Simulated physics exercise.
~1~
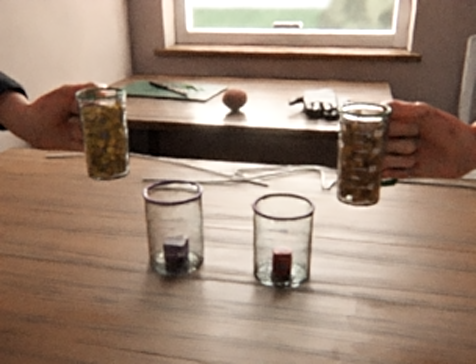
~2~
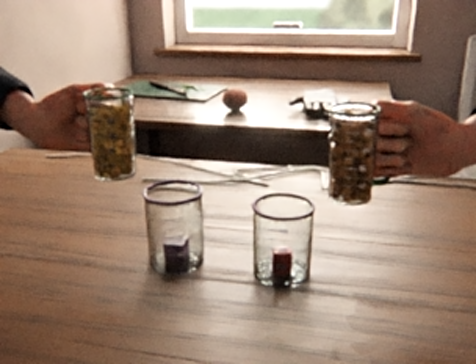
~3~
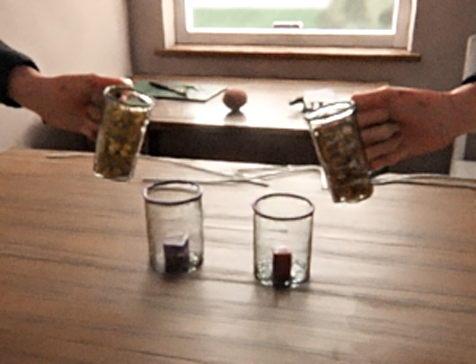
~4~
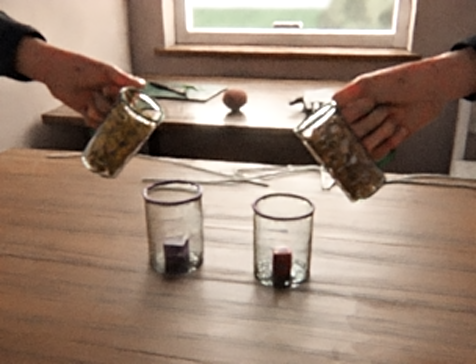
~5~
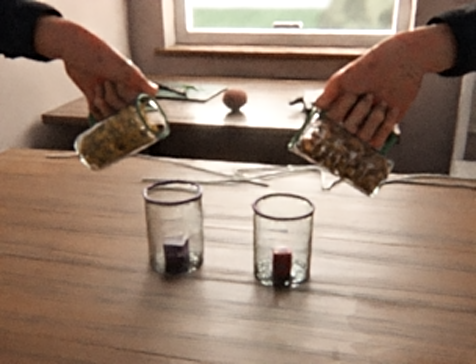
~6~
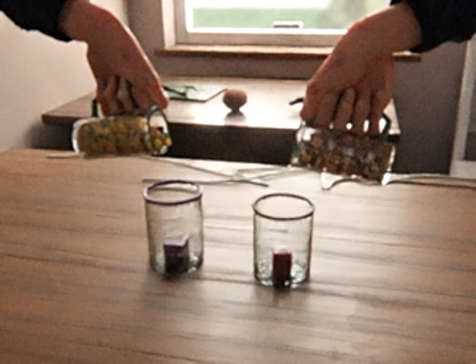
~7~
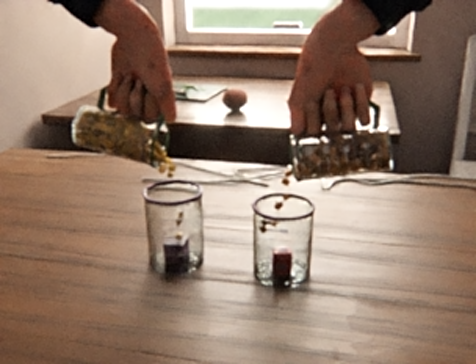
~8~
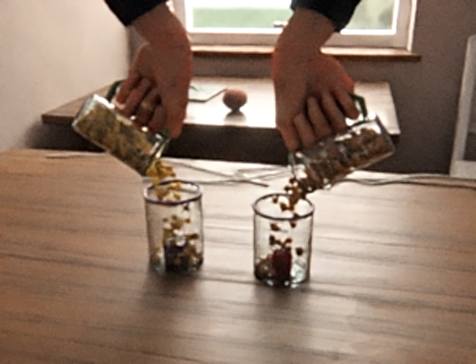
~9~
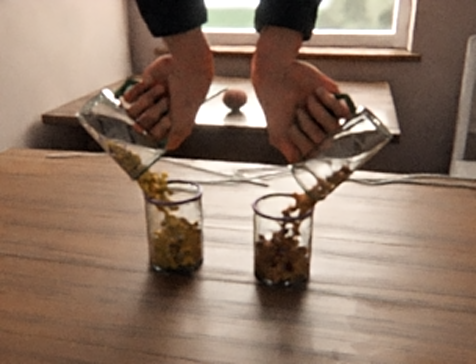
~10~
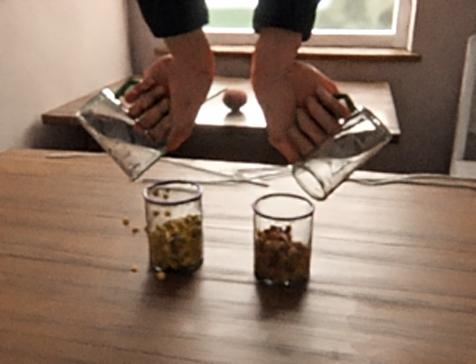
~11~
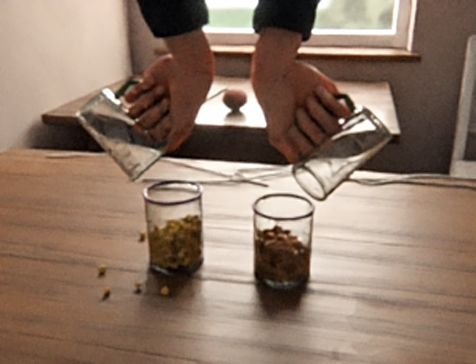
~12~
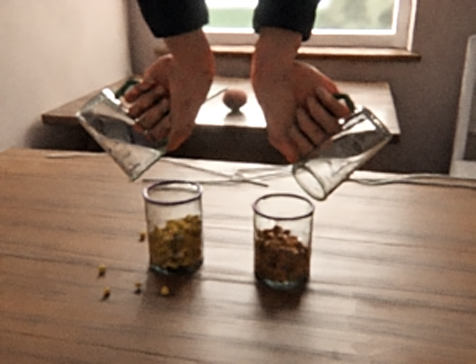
Two hands tipped glass mugs of small, dry pieces over two clear glasses on a wooden table, each holding a little block, until both mugs were empty and the blocks were buried, with a few yellowish pieces scattered beside the left glass.
